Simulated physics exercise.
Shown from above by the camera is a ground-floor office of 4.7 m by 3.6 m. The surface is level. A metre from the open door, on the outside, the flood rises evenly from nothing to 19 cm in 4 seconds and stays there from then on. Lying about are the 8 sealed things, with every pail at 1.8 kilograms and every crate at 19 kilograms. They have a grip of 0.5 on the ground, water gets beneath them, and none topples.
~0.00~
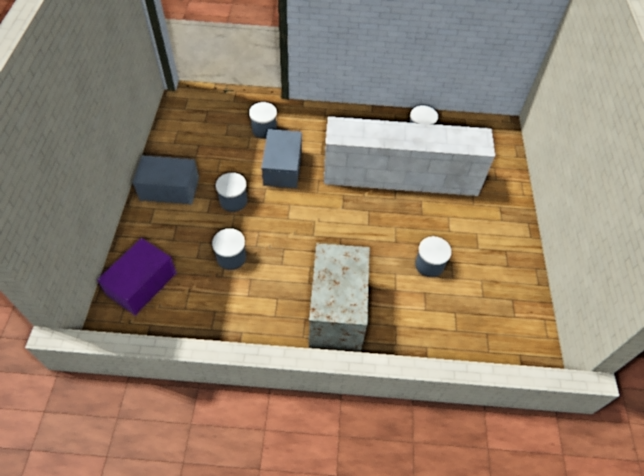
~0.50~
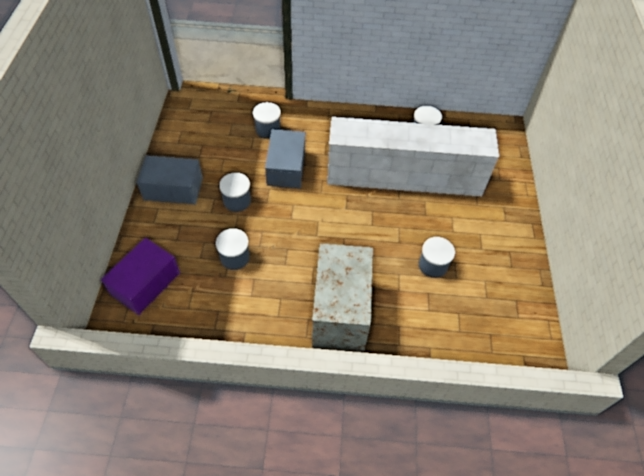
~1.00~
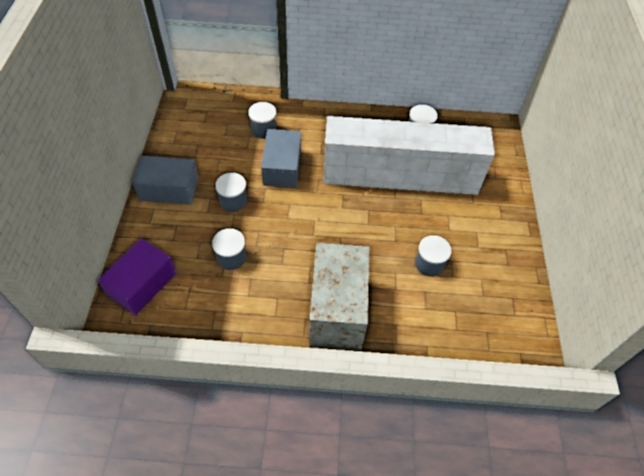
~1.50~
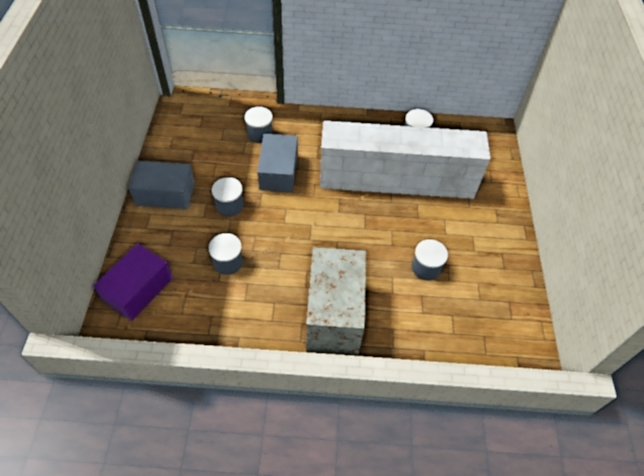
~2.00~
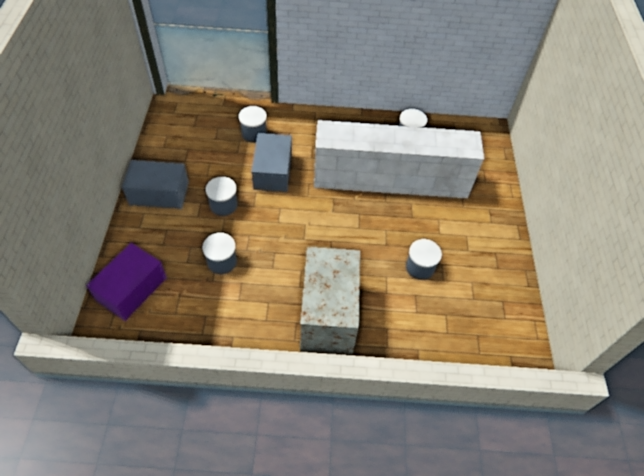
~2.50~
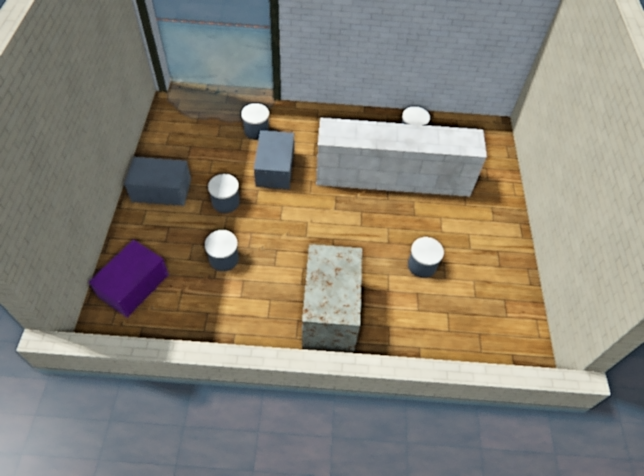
In a ground-floor office, water spreads outside and reaches the doorway while the furniture stays still.
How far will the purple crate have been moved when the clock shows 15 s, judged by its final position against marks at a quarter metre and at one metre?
My money says it heads well off.
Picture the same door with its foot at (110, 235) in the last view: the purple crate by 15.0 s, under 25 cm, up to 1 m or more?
That would leave the purple crate a long way off.
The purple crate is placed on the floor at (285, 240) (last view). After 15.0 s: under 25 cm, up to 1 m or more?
Short answer, it is taken a long way.
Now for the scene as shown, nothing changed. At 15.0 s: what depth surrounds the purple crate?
11 cm or so.
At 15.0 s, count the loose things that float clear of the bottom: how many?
At that point I count 8.
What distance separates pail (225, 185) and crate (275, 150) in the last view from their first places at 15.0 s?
200 cm, 250 cm.
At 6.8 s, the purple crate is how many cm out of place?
30 cm or so by then.
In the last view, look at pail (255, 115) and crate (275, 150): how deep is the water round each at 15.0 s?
Depth approx. 9 cm / 14 cm.
After 3.5 s the purple crate is near (126, 270), 0.0 m from its start, aground; 0 afloat.
After 6.8 s the purple crate is near (133, 298), 0.3 m from its start, aground; 3 afloat.
After 11.0 s the purple crate is near (270, 281), 1.4 m from its start, afloat; 7 afloat.
After 15.0 s the purple crate is near (402, 217), 2.8 m from its start, afloat; 8 afloat.
